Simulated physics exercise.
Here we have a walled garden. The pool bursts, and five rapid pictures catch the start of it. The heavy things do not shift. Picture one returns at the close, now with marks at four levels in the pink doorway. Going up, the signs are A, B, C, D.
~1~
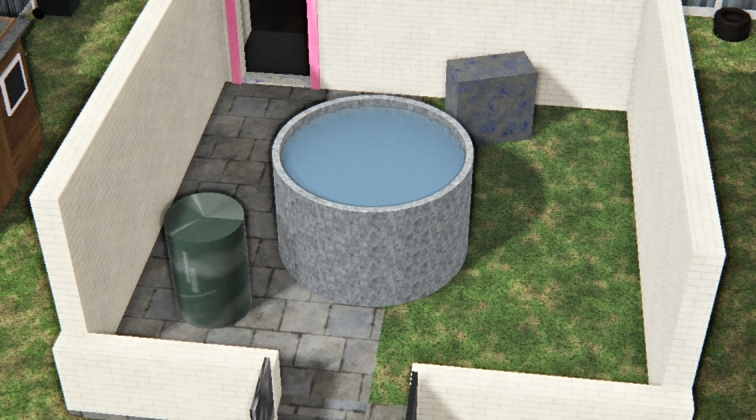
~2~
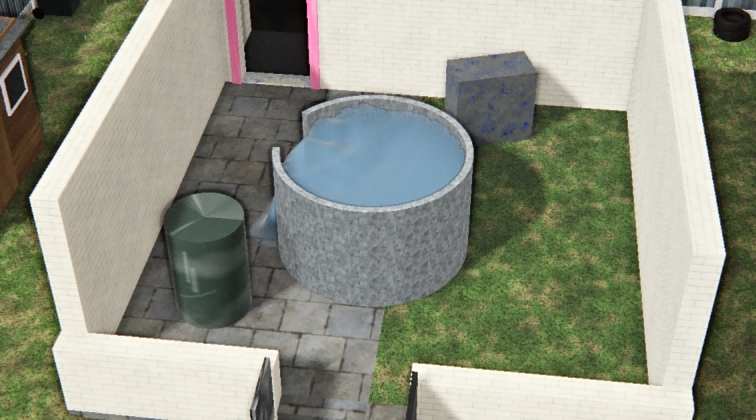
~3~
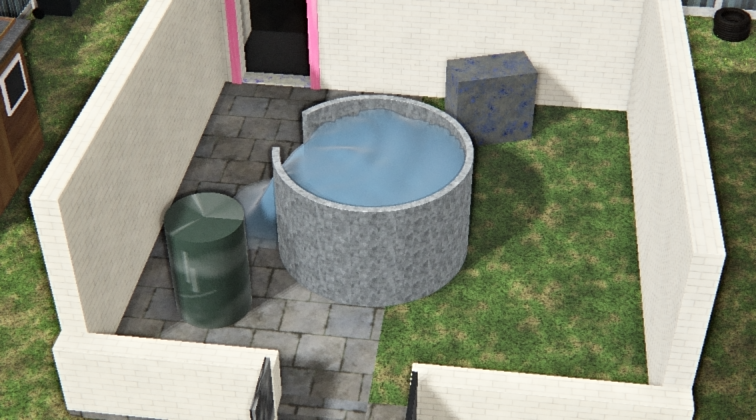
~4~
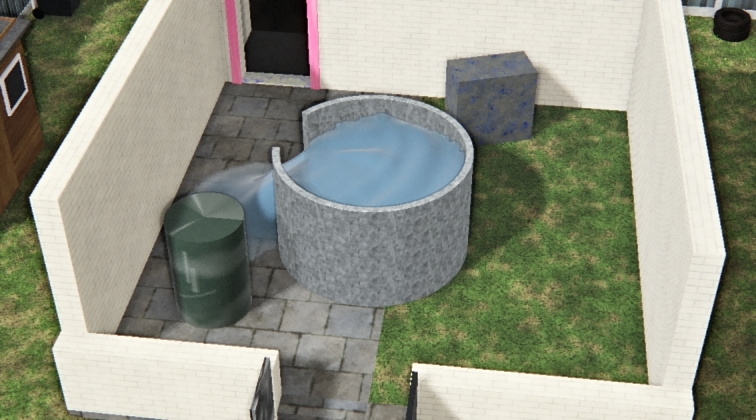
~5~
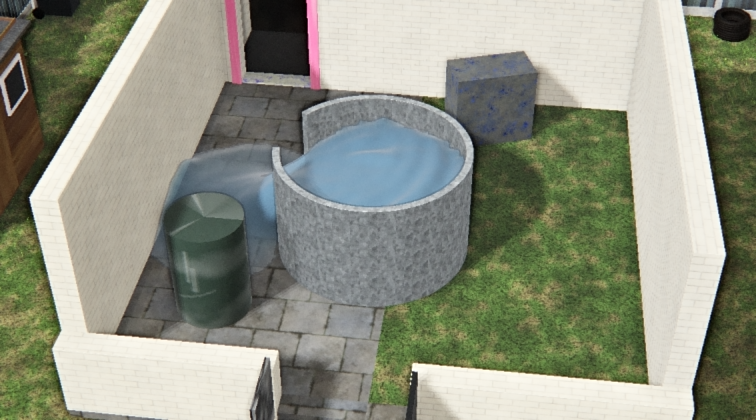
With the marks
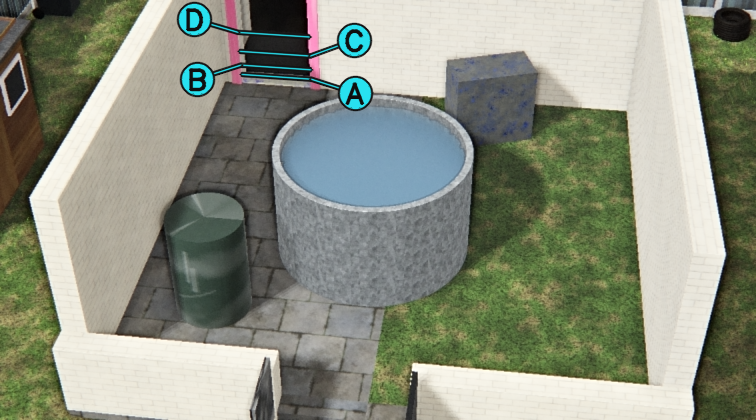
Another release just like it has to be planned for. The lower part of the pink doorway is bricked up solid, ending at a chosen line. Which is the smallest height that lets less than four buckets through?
Take C.
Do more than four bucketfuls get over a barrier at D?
No, not at all.
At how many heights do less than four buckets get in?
Two of them.
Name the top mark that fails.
B it is.
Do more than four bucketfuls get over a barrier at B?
Yes, it does.
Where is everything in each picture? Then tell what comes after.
Water in the pool at rest, its middle at (373, 156); foot of the pink doorway at (277, 85); open gate at (345, 353).
Water covers 1 % of the ground, its front hidden from here.
Water covers 3 % of the ground, its front hidden from here.
Water covers 8 % of the ground, its front hidden from here.
Water covers 13 % of the ground and shows as far out as (192, 158).
On the marked copy, A at (276, 76); B at (275, 67); C at (274, 53); D at (273, 34); from the bottom up A, B, C, D.
With A, dozens of bucketfuls pour in.
With B, some 15 bucketfuls get in.
With C, a bucket or two gets in.
With D, nothing gets over.
